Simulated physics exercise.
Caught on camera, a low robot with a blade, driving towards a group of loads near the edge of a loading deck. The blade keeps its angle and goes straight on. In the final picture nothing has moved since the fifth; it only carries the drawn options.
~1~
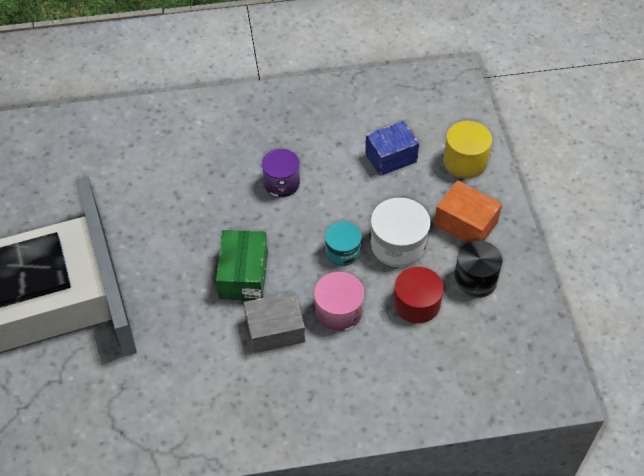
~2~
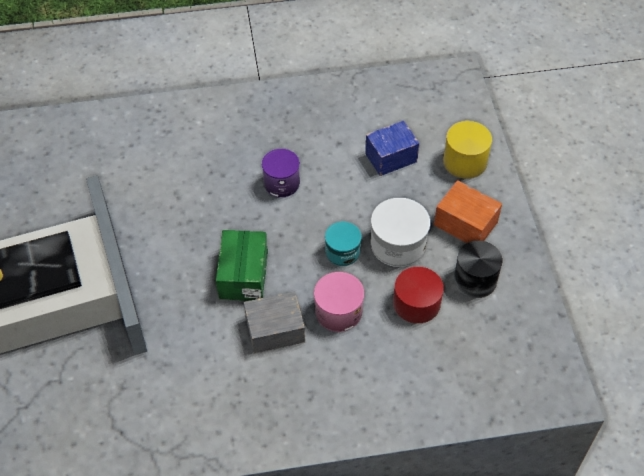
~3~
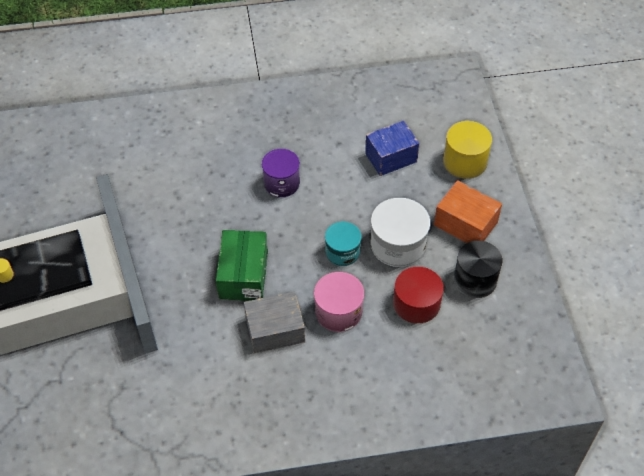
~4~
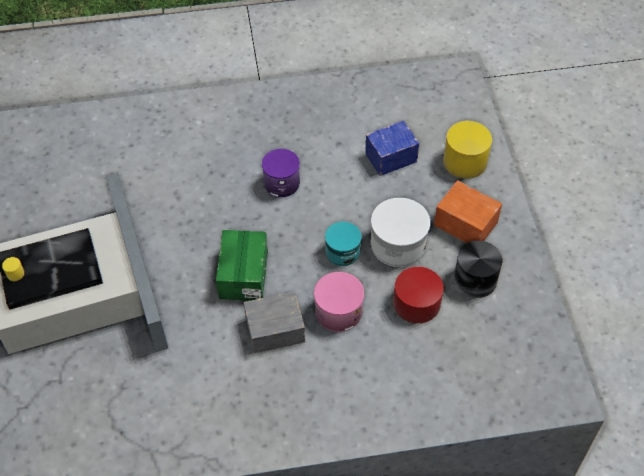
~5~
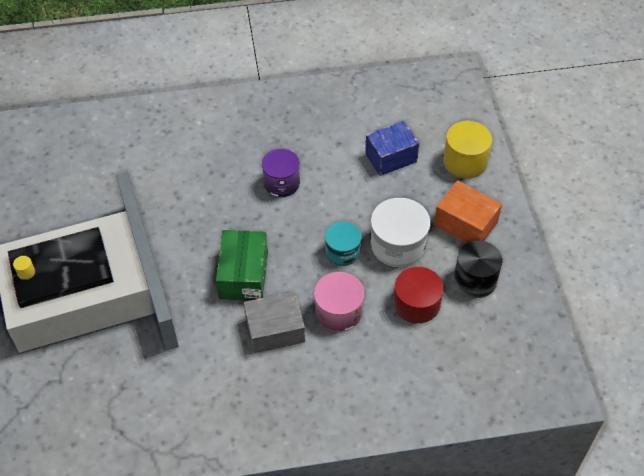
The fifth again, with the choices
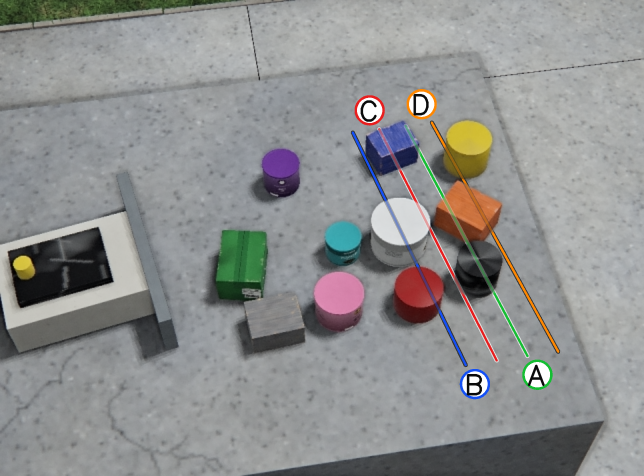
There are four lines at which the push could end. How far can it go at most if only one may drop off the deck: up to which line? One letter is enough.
As far as mark B.
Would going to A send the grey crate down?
No.
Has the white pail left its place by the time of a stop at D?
By then, yes.
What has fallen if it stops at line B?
The orange crate goes over.
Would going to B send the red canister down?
No.
On the marked copy, A at (462, 232); B at (405, 239); C at (433, 235); D at (490, 228).
Taking B. A third of the way, robot (165, 250); grey crate (299, 317); pink pail (347, 301).
Two thirds of the way, robot (261, 238); black canister (508, 263); orange crate (484, 208).
When it is over, robot (332, 228); orange crate over the edge; black canister (544, 256); one fallen.
As for the rest, A drops four; C drops three; D drops six.
